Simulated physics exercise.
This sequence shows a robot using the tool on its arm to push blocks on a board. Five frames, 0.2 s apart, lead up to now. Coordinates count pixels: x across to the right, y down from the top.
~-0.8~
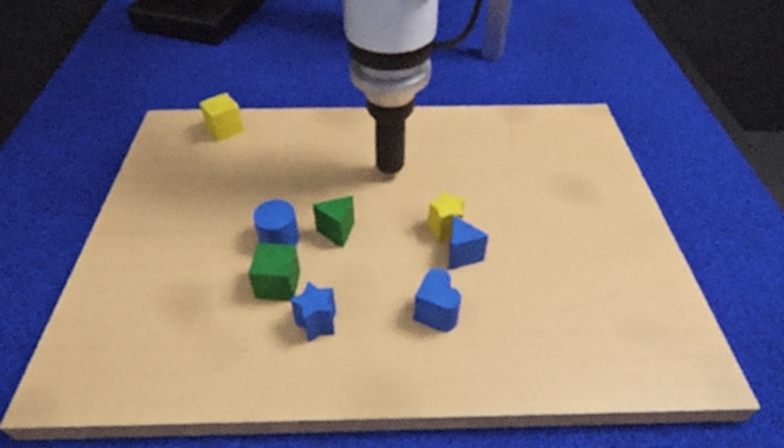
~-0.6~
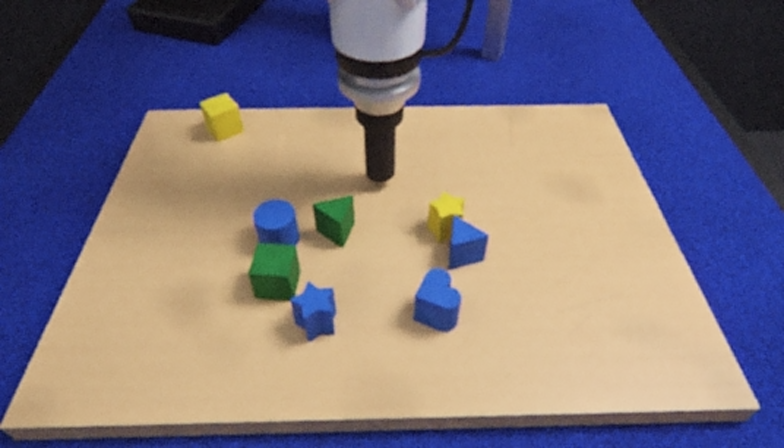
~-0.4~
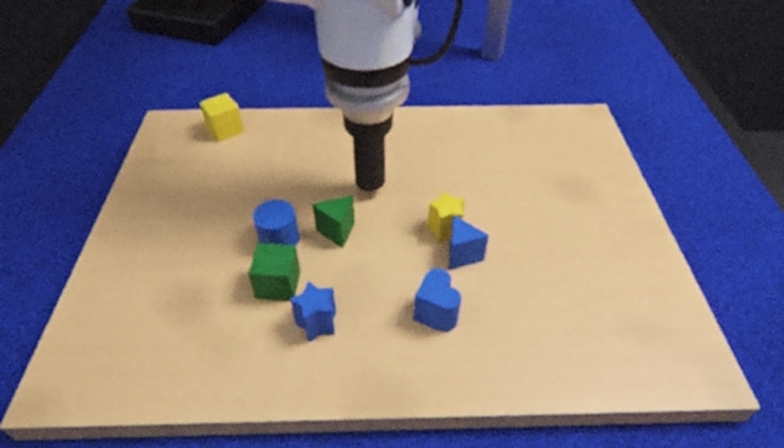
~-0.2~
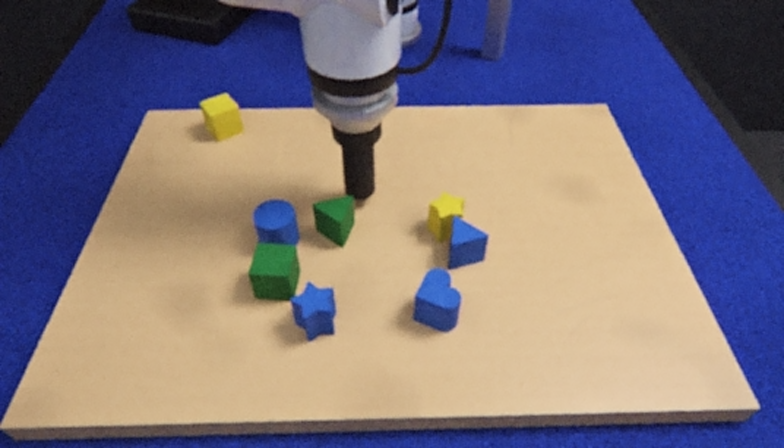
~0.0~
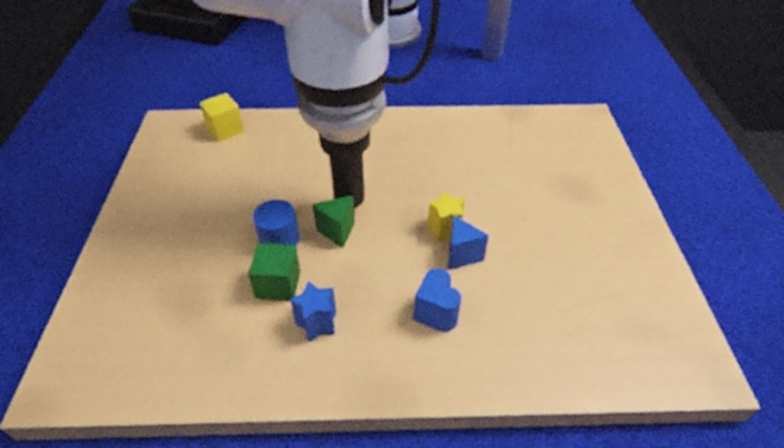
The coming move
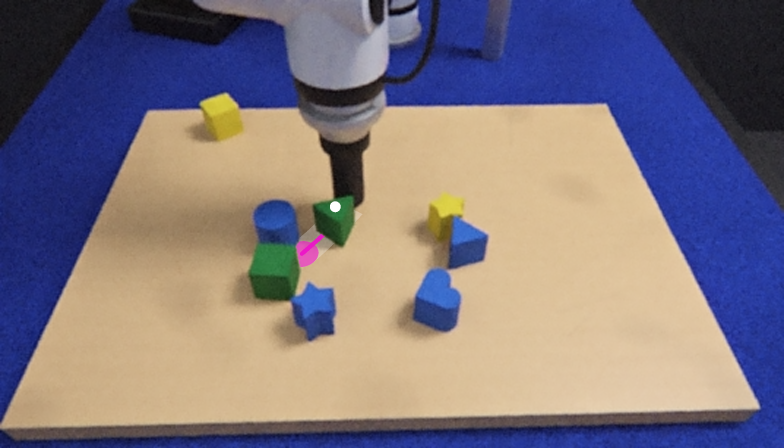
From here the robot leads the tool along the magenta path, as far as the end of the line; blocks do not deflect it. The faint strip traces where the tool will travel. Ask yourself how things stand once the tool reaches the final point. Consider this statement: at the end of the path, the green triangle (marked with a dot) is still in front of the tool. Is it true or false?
Verdict: False.
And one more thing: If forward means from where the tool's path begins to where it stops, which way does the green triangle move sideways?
It heads left.
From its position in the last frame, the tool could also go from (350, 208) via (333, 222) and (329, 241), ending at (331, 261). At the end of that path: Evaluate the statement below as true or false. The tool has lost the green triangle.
This is false.
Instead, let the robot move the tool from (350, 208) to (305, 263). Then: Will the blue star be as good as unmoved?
Yes.
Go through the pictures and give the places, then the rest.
The first frame shows lower end of the tool (390, 164), tops of blocks, green square piece (272, 259), blue round block (274, 214), blue star (313, 299), green triangle (335, 207).
The second frame shows tool (380, 172), blocks as before.
The third frame shows tool (370, 181), blocks as before.
The fourth frame shows tool (360, 190), blocks as before.
The fifth frame shows tool (349, 199), green square piece (272, 259), blue round block (274, 214), blue star (313, 299), green triangle (335, 207).
The drawn path runs straight from (350, 208) to (302, 254); the dot is on the green triangle.
The first path, step by step. Halfway along, tool (326, 221); green triangle (322, 227).
At the end, tool (300, 244); green square piece (271, 262); blue round block (264, 216); blue star not moved; green triangle (315, 246).
